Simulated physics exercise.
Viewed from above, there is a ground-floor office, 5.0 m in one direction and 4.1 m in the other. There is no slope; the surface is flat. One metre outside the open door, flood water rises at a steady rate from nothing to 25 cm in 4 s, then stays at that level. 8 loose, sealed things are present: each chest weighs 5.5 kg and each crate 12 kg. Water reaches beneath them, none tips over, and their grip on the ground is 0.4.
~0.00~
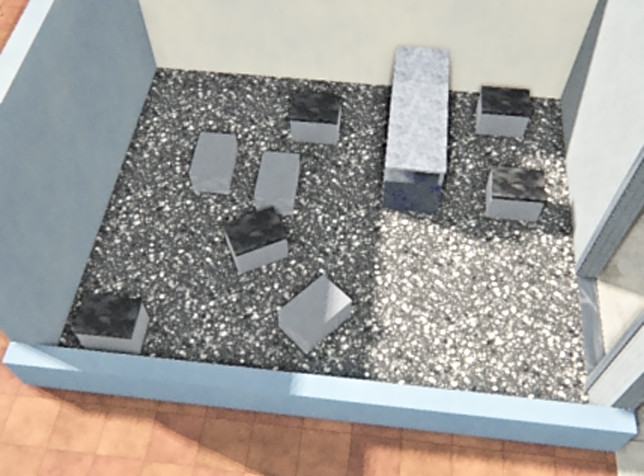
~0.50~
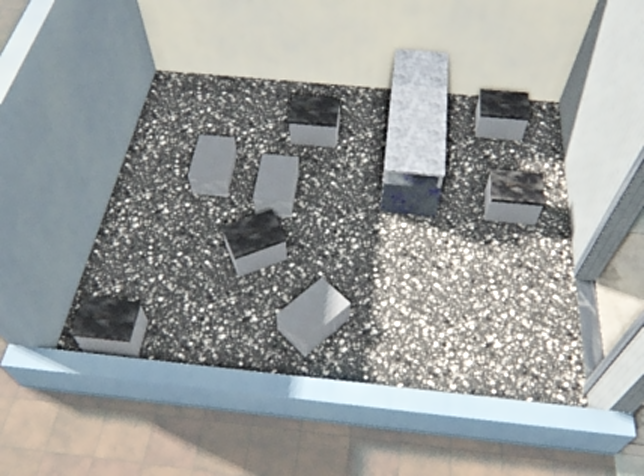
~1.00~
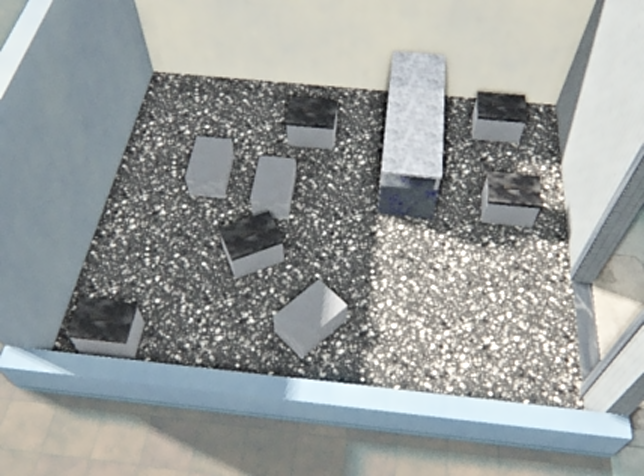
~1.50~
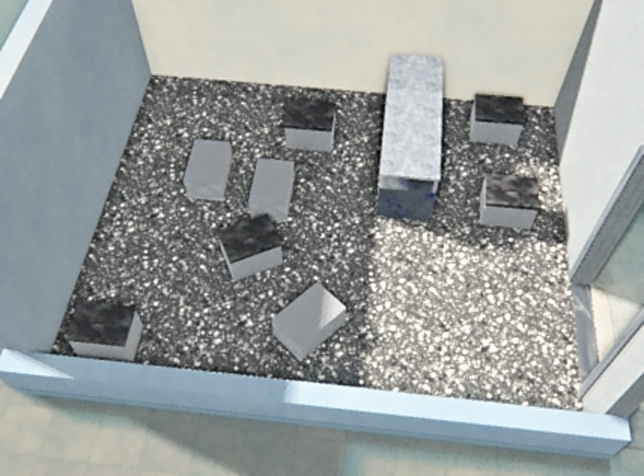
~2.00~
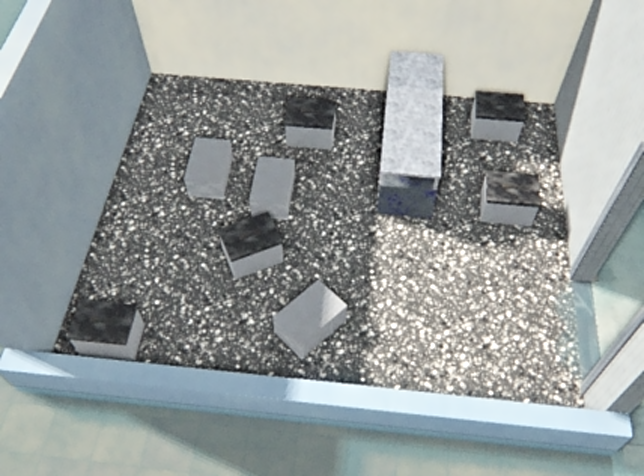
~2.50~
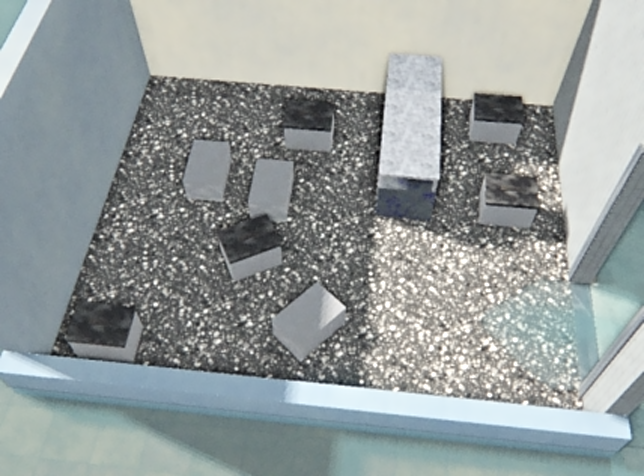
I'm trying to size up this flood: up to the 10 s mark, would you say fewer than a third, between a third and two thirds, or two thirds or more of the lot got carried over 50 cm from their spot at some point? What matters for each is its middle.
I would say between a third and two thirds of them.
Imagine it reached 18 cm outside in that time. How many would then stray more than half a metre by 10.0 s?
It would come to 3 of them.
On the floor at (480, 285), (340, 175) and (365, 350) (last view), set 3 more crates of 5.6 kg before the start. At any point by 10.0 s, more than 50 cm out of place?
In the same order as the question: Farther, not as far, farther.
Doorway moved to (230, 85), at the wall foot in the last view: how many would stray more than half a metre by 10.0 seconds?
That gives 6 of them.
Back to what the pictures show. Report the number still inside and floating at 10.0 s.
6.
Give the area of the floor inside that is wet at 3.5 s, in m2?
Wet area: Approx. 4.0 m2.
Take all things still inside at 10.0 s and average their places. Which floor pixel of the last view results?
Centred roughly on (287, 158).
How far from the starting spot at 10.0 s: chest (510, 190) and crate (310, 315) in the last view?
They sit 10 cm and 200 cm away, in the order given.
After 3.5 s 0 of 8 are over 50 cm from their spots; 0 afloat.
After 4.5 s 0 of 8 are over 50 cm from their spots; 0 afloat.
After 7.0 s 3 of 8 are over 50 cm from their spots; 3 afloat.
After 10.0 s 4 of 8 are over 50 cm from their spots, and 4 have been at some point; 6 afloat.
